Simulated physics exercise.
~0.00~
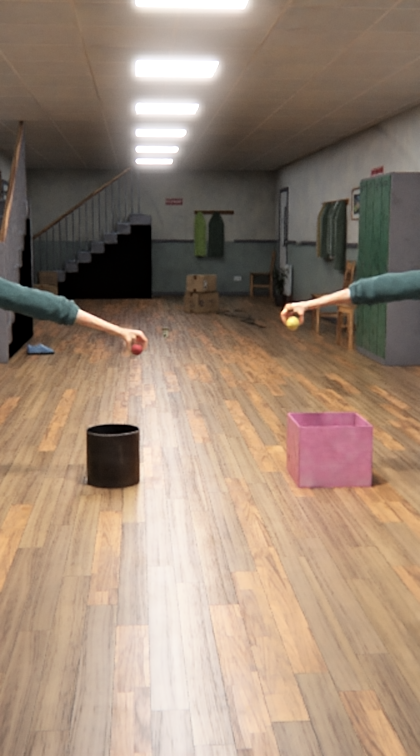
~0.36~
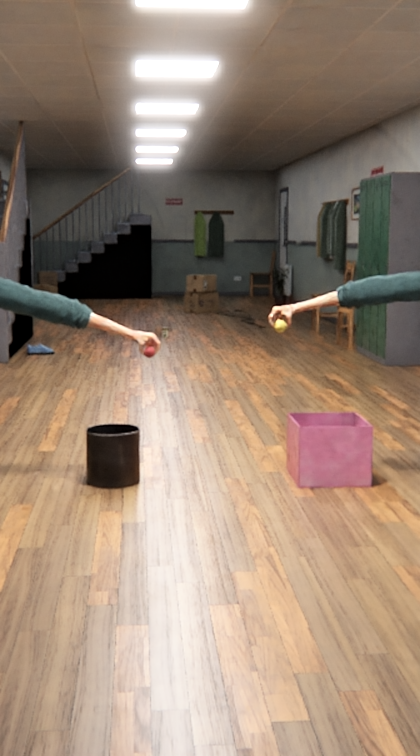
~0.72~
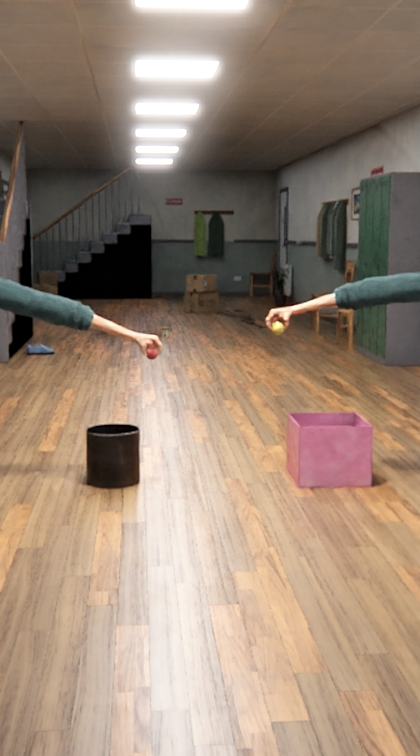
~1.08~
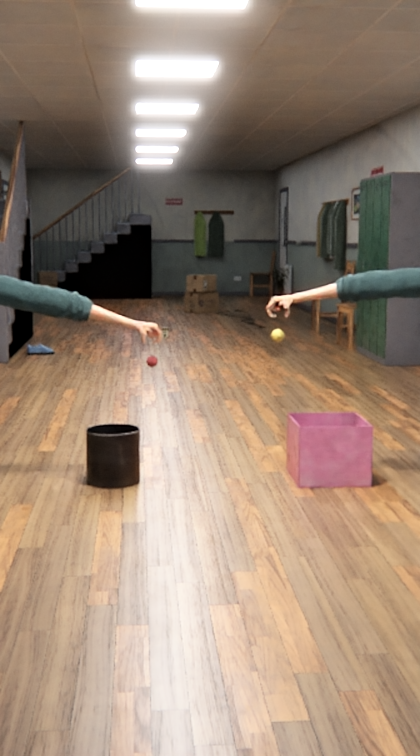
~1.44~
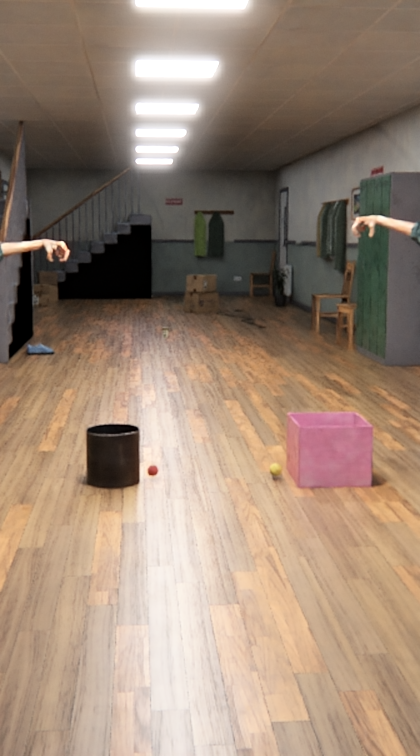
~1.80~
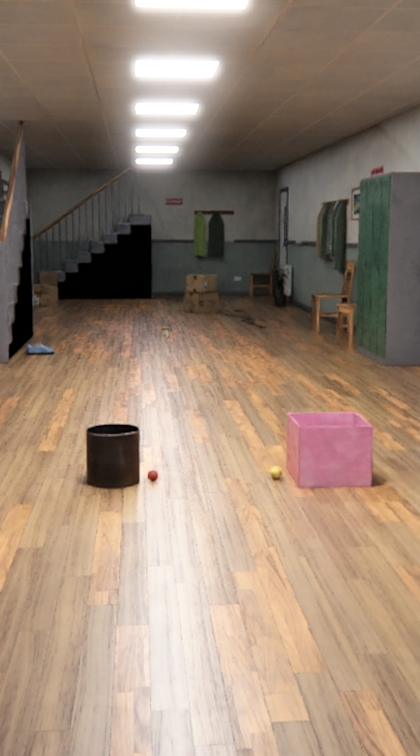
In a long wood-floored hall with stairs at the left and a green locker at the right, a dark round bin and a pink square crate stand apart on the floor. Two arms reach in from opposite sides, the left holding a small red tomato and the right a yellow lemon. Both hands move inward, past the containers toward the gap between them, and pause. The fingers open, and both things drop as the arms draw back out of view. The tomato lands just right of the bin and the lemon just left of the crate, both outside.
